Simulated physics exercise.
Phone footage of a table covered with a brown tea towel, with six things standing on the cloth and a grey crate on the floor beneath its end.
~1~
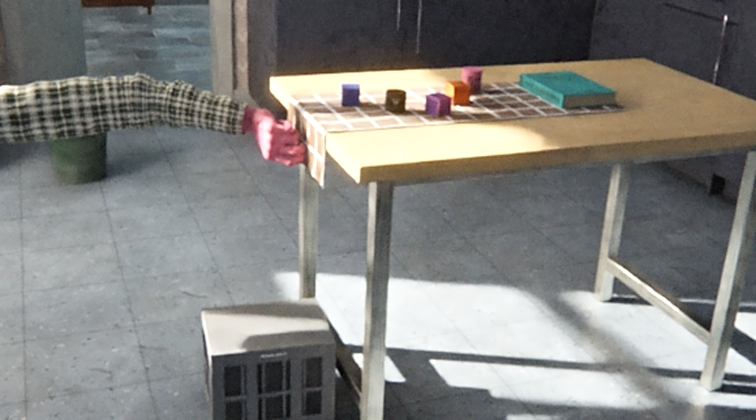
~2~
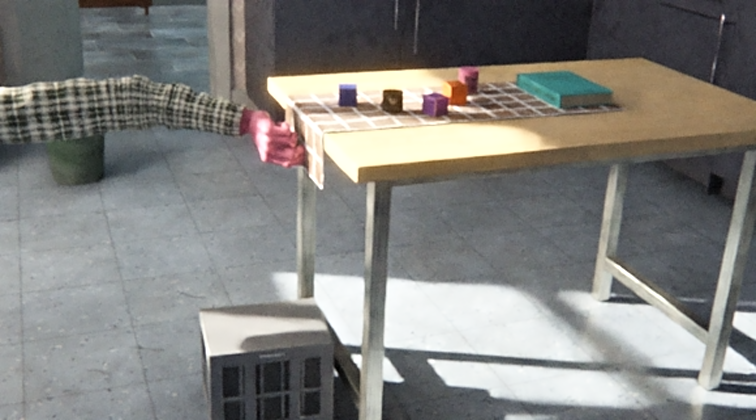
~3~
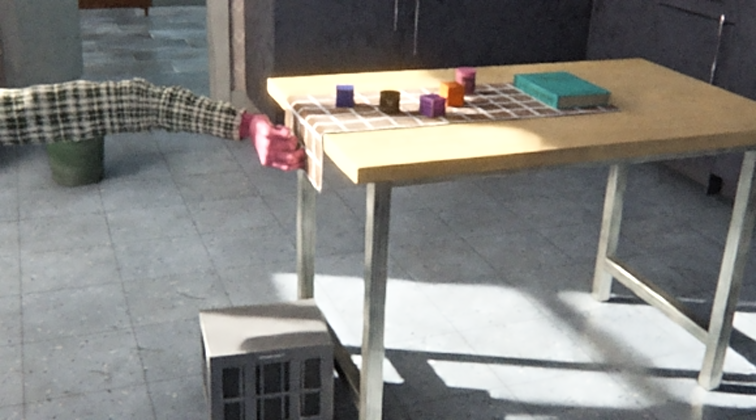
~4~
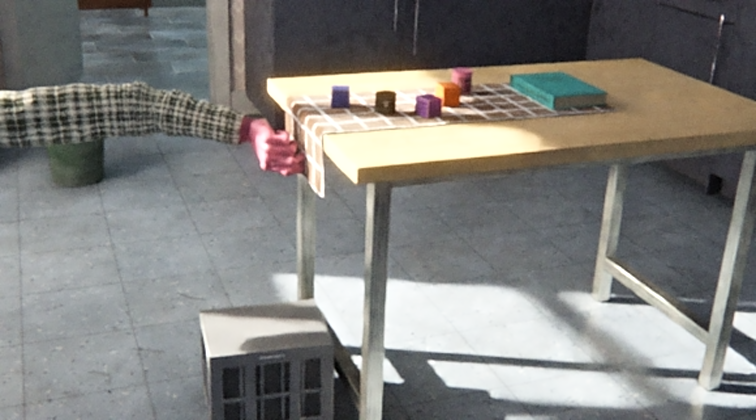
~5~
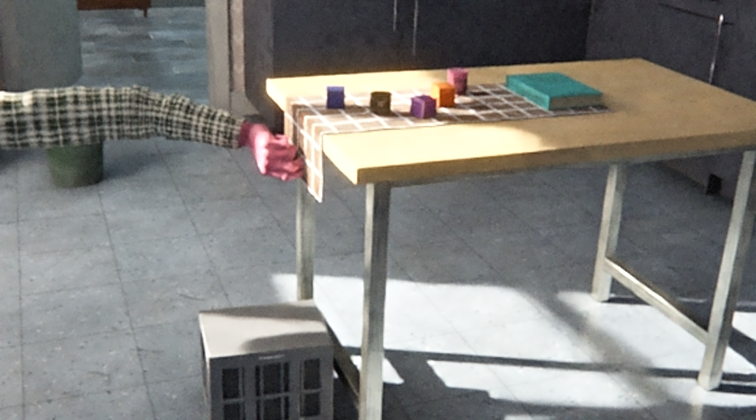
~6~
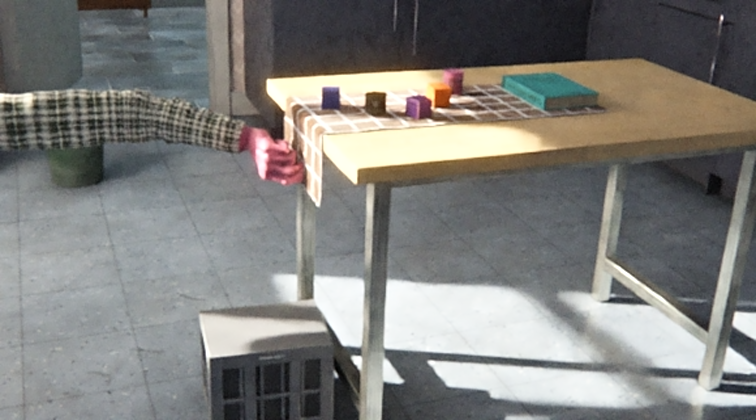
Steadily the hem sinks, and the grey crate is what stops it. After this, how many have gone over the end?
In all, four slip off.
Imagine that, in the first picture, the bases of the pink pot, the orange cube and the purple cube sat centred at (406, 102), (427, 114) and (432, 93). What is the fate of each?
The pink pot falls; the orange cube is carried off; the purple cube falls.
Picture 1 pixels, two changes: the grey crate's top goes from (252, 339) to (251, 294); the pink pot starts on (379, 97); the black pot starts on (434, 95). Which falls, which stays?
Pink pot: Off. Black pot: Still up.
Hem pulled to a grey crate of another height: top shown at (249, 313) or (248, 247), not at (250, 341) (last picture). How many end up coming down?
Totals 3, 1.
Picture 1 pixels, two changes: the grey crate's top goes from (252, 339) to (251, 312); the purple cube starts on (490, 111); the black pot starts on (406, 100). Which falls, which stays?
The purple cube ends up still on top and the black pot ends up off the top.
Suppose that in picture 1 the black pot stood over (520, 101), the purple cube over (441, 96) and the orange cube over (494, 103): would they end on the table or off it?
I'd say the black pot hangs on, the purple cube takes a fall, and the orange cube hangs on.
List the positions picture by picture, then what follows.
In the first picture, hem (324, 188); blue cube (351, 86); black pot (396, 91); purple cube (439, 95); orange cube (458, 83); pink pot (472, 69); top of the crate (252, 339).
In the second picture, hem (323, 190); blue cube (348, 86).
In the third picture, hem (321, 193); black pot (390, 92).
In the fourth picture, hem (324, 197); purple cube (429, 97); top of the crate (250, 341).
In the fifth picture, hem (322, 203); orange cube (444, 85).
In the sixth picture, hem (320, 208); blue cube (331, 88); black pot (376, 94); purple cube (419, 97); orange cube (439, 86); pink pot (454, 71).
Early on, hem near (299, 269); blue cube and black pot gone.
Midway, hem on the crate; blue cube, black pot, purple cube and orange cube gone.
Finally, hem on the crate; blue cube, black pot, purple cube and orange cube gone. It carries off four.
